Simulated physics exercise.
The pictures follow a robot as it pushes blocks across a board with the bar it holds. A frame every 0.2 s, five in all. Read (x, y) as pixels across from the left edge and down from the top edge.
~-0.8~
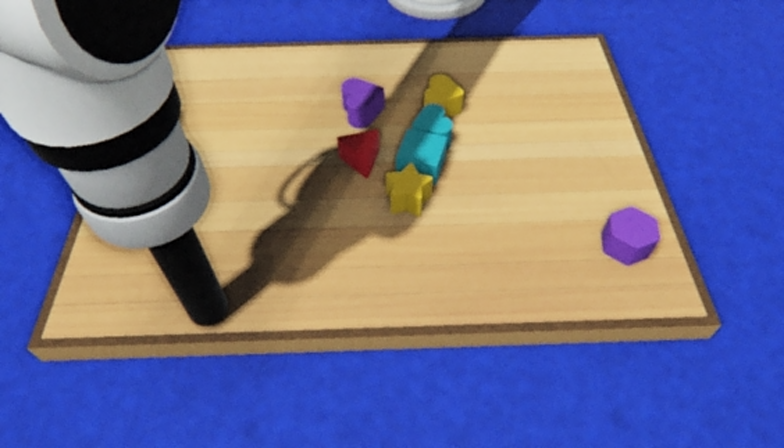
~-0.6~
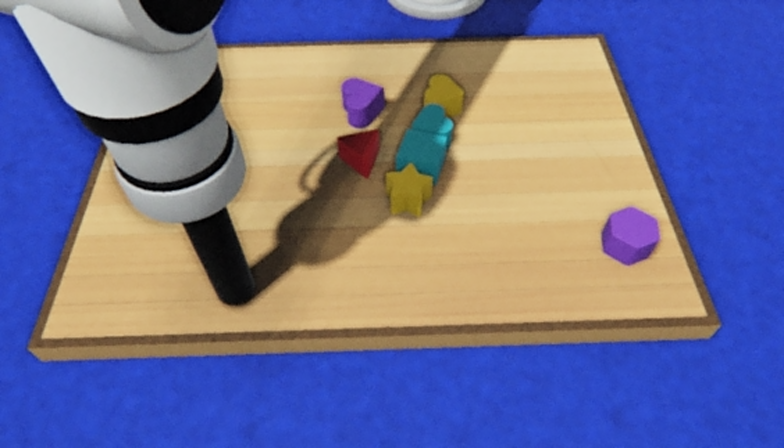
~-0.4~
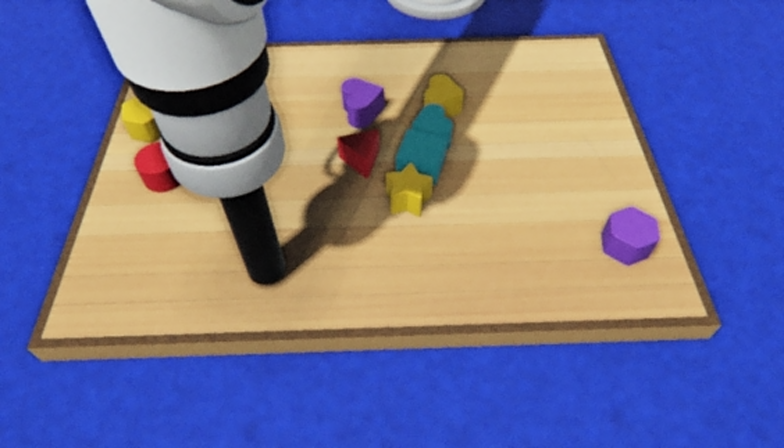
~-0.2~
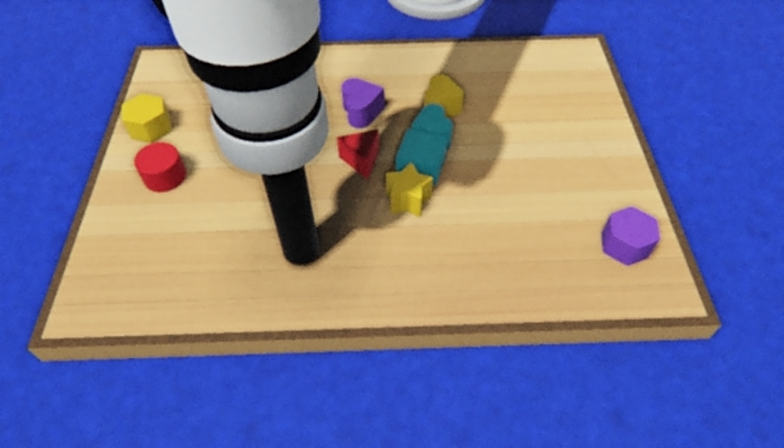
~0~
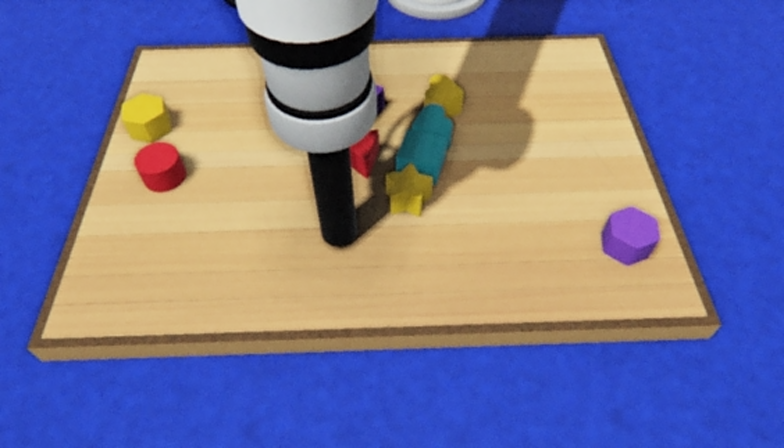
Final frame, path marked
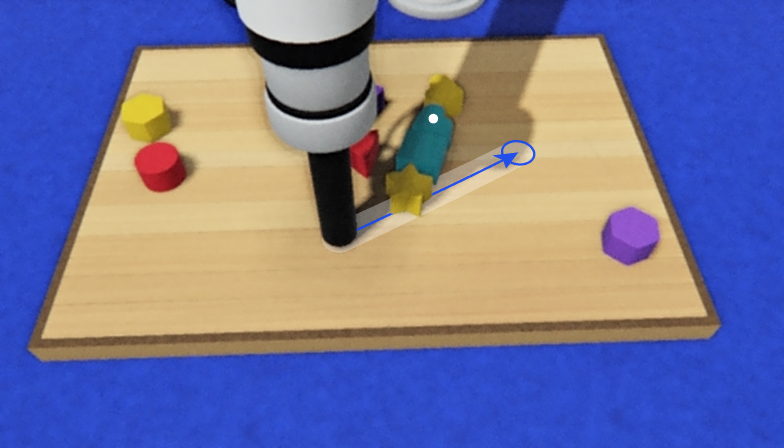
Robotic arm with a black rod sweeping rightward and slightly away across a wooden board, the colourful blocks around it staying still.
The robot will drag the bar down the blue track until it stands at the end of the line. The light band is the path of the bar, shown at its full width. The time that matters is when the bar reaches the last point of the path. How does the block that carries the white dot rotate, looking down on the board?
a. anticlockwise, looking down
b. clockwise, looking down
The correct letter is a.
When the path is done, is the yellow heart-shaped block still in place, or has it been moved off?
It travels a centimetre or more.
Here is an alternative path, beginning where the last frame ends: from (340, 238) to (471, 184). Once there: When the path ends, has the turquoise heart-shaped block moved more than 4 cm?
No, I don't think so.
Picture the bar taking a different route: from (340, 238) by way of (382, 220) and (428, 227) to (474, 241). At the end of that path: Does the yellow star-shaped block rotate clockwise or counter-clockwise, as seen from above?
Prediction: Counterclockwise.
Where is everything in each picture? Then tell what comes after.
Bar tip (209, 309); block tops, yellow star-shaped block (408, 181); turquoise square (422, 146); turquoise heart-shaped block (433, 119); yellow heart-shaped block (442, 88), in the first frame.
Bar (236, 289); blocks unchanged, in the second frame.
Bar (267, 269); blocks unchanged, in the third frame.
Bar (301, 250); blocks unchanged, in the fourth frame.
Bar (339, 233); yellow star-shaped block (408, 181); turquoise square (422, 146); turquoise heart-shaped block (433, 119); yellow heart-shaped block (442, 88), in the fifth frame.
Path on the board, from (340, 238) to (518, 153); the dot is on the turquoise heart-shaped block.
On the path given first. One third of the way, bar (405, 202); yellow star-shaped block (431, 171), turned 30° anticlockwise; turquoise square (429, 140); turquoise heart-shaped block (434, 115).
Two thirds of the way, bar (464, 174); yellow star-shaped block (492, 146), turned 25° anticlockwise; turquoise square (448, 125), turned 40° anticlockwise; turquoise heart-shaped block (433, 102), turned 45° anticlockwise; yellow heart-shaped block (441, 81), turned 35° clockwise.
At the end, bar (519, 147); yellow star-shaped block (546, 119), turned 25° anticlockwise; turquoise square (448, 125), turned 40° anticlockwise; turquoise heart-shaped block (433, 102), turned 45° anticlockwise; yellow heart-shaped block (441, 81), turned 35° clockwise.
